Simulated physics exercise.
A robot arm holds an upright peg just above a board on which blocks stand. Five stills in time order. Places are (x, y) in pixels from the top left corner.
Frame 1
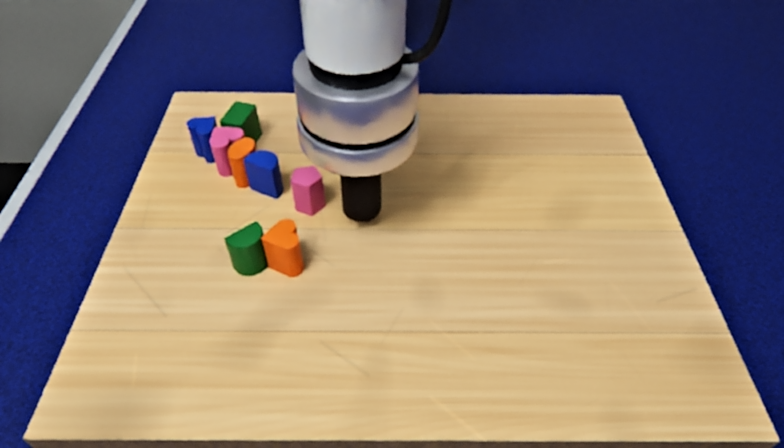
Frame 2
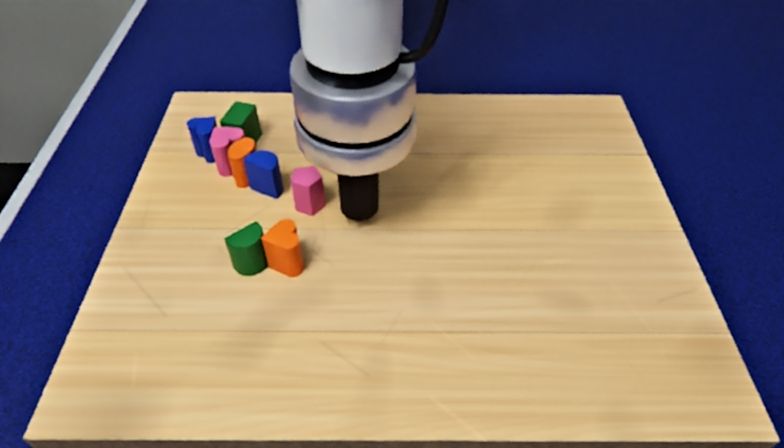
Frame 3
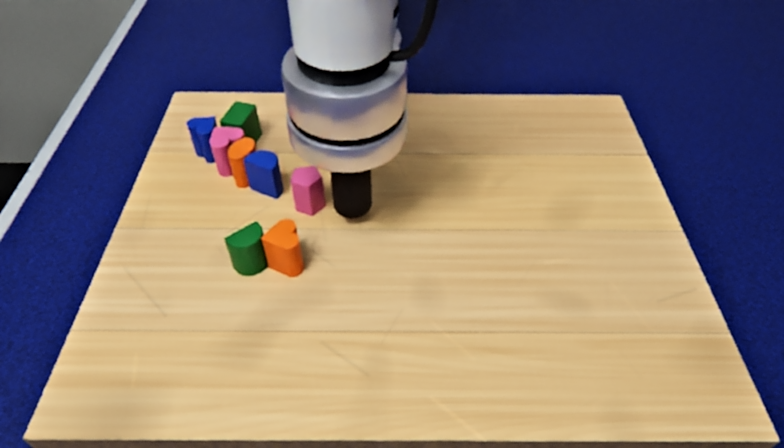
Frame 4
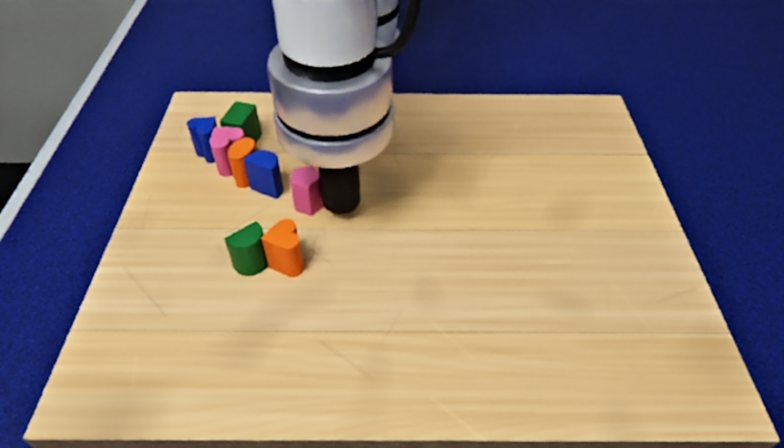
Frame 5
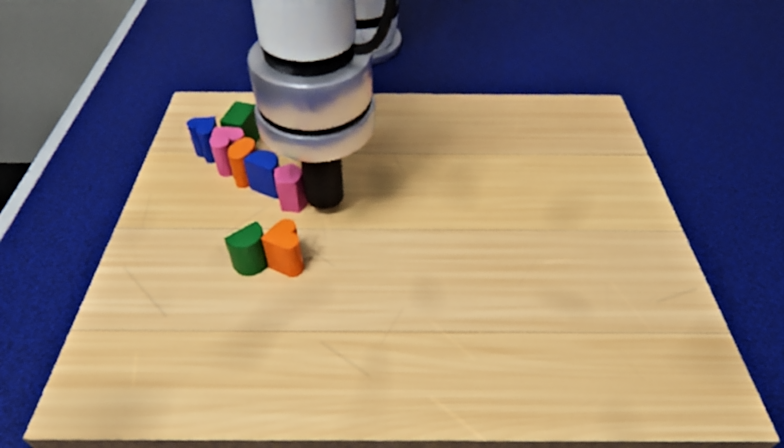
A robot arm holding a black upright peg moves slowly left over a wooden board, reaches the pink pentagonal block and pushes it a short way left, up against the blue block, while the other coloured blocks stay still.
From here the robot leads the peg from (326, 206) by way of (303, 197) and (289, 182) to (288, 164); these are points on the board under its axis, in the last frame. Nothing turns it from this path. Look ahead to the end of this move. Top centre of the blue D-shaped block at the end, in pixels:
At the end it should sit near (243, 165).
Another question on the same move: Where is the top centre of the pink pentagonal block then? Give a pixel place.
When the path ends, it will be at (264, 178).
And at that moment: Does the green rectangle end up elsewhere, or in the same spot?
Stays put.
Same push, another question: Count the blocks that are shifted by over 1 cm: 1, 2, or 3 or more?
The answer will be two.
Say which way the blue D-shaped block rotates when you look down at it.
It ends up turned clockwise.
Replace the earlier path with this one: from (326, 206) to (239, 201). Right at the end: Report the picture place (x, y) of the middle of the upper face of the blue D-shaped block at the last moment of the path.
The blue D-shaped block ends near (201, 165).
The first path, step by step. Halfway along, peg (293, 180); orange oval (237, 145), turned 20° clockwise; blue D-shaped block (243, 165), turned 50° clockwise; pink pentagonal block (264, 178), turned 60° anticlockwise.
At the end, peg (286, 154); pink heart still; green rectangle still; orange oval (237, 145), turned 20° clockwise; blue D-shaped block (243, 165), turned 50° clockwise; pink pentagonal block (264, 178), turned 60° anticlockwise.
